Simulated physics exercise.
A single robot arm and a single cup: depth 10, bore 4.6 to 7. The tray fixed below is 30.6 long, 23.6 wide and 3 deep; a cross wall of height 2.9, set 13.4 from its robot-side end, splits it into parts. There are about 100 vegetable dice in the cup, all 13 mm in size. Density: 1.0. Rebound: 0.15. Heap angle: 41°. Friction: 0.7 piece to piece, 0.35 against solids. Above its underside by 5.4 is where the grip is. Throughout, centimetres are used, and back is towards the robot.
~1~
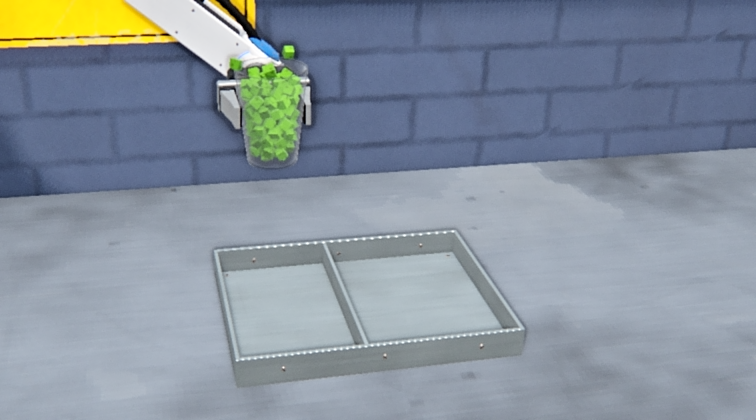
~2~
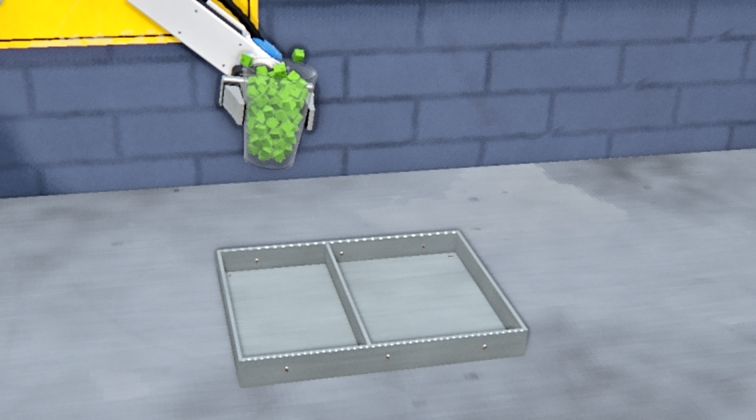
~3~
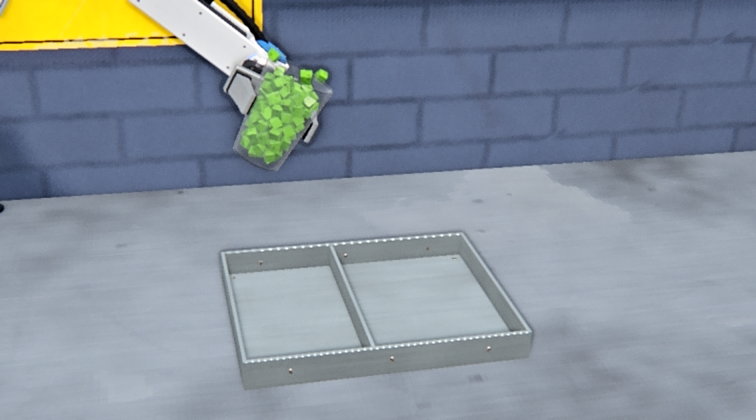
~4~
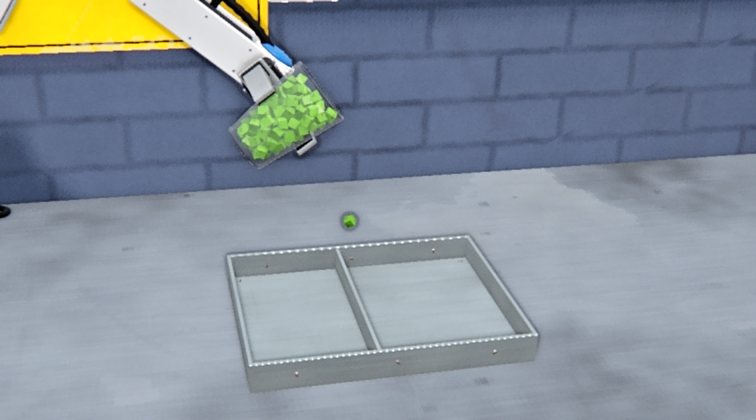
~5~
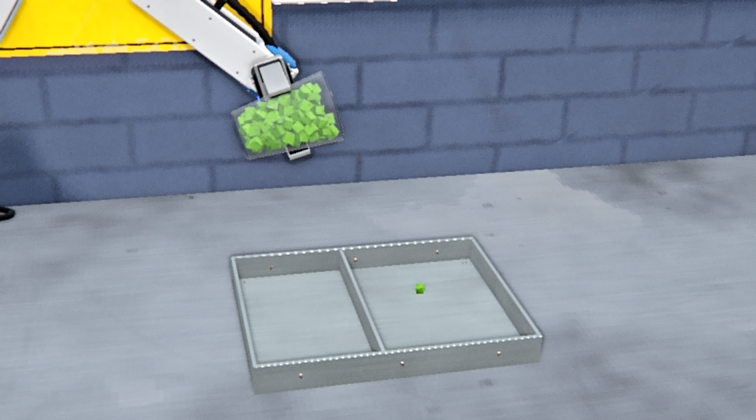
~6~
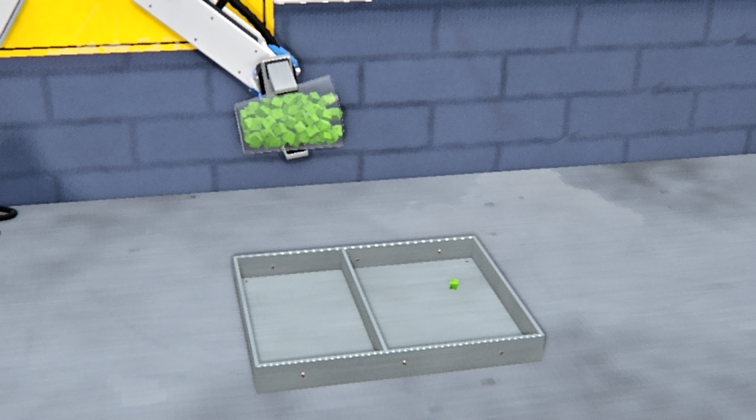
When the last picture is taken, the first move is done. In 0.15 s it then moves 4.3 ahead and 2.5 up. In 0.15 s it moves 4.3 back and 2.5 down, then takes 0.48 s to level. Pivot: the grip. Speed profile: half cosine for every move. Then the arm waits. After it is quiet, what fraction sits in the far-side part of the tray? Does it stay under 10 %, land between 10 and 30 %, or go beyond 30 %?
It goes beyond 30 %.
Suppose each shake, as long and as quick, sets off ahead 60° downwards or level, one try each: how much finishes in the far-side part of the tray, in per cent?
You'd get some 10 per cent with the first setting and some 50 per cent with the second.
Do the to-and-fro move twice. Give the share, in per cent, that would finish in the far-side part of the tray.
I'd expect close to 80 per cent then.
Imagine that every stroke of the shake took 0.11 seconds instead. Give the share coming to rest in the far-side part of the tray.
Estimate for that case: 95 %.
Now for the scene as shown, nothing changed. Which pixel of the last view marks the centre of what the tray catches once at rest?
Roughly at pixel (417, 306).
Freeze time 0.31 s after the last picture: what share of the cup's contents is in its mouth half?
Some 95 per cent.
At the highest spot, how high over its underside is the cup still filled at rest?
I'd put it at close to 5.0 centimetres.
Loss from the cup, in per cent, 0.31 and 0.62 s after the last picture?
Taking the two times in order, I'd say 60 and then 65 per cent.
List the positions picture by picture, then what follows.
In the first picture, cup middle at (272, 116), level; upper third of the load around (270, 86), from x 235 to 295, top at y 55; 95 in the cup.
In the second picture, cup middle at (274, 117), tilted 8° forward; upper third of the load around (275, 89), from x 245 to 300, top at y 55.
In the third picture, cup middle at (277, 118), tilted 28° forward; upper third of the load around (283, 93), from x 245 to 320, top at y 55; 94 in the cup, 1 in flight or on a rim.
In the fourth picture, cup middle at (282, 121), tilted 54° forward; upper third of the load around (293, 101), from x 245 to 350, top at y 80; 94 in the cup, 1 in flight or on a rim.
In the fifth picture, cup middle at (285, 121), tilted 74° forward; upper third of the load around (297, 106), from x 245 to 420, top at y 90; 94 in the cup, 1 in the far-side part.
In the sixth picture, cup middle at (287, 120), tilted 82° forward; upper third of the load around (294, 108), from x 245 to 455, top at y 100; 94 in the cup, 1 in the far-side part.
Then, 0.31 s later, tilted 82° forward, highest piece 26 above the table; 37 in the cup, 3 in the far-side part, 55 in flight or on a rim.
Then, 0.62 s later, tilted 20° forward, highest piece 27 above the table; 59 in the far-side part, 31 in the cup, 5 in the robot-side part.
Then, 0.98 s later, level, highest piece 25 above the table; 59 in the far-side part, 31 in the cup, 5 in the robot-side part.
Then, 2.03 s later, level, highest piece 25 above the table; 59 in the far-side part, 31 in the cup, 5 in the robot-side part.
At rest, 59 in the far-side part, 31 in the cup, 5 in the robot-side part. That is 62 % in the far-side part of the tray.
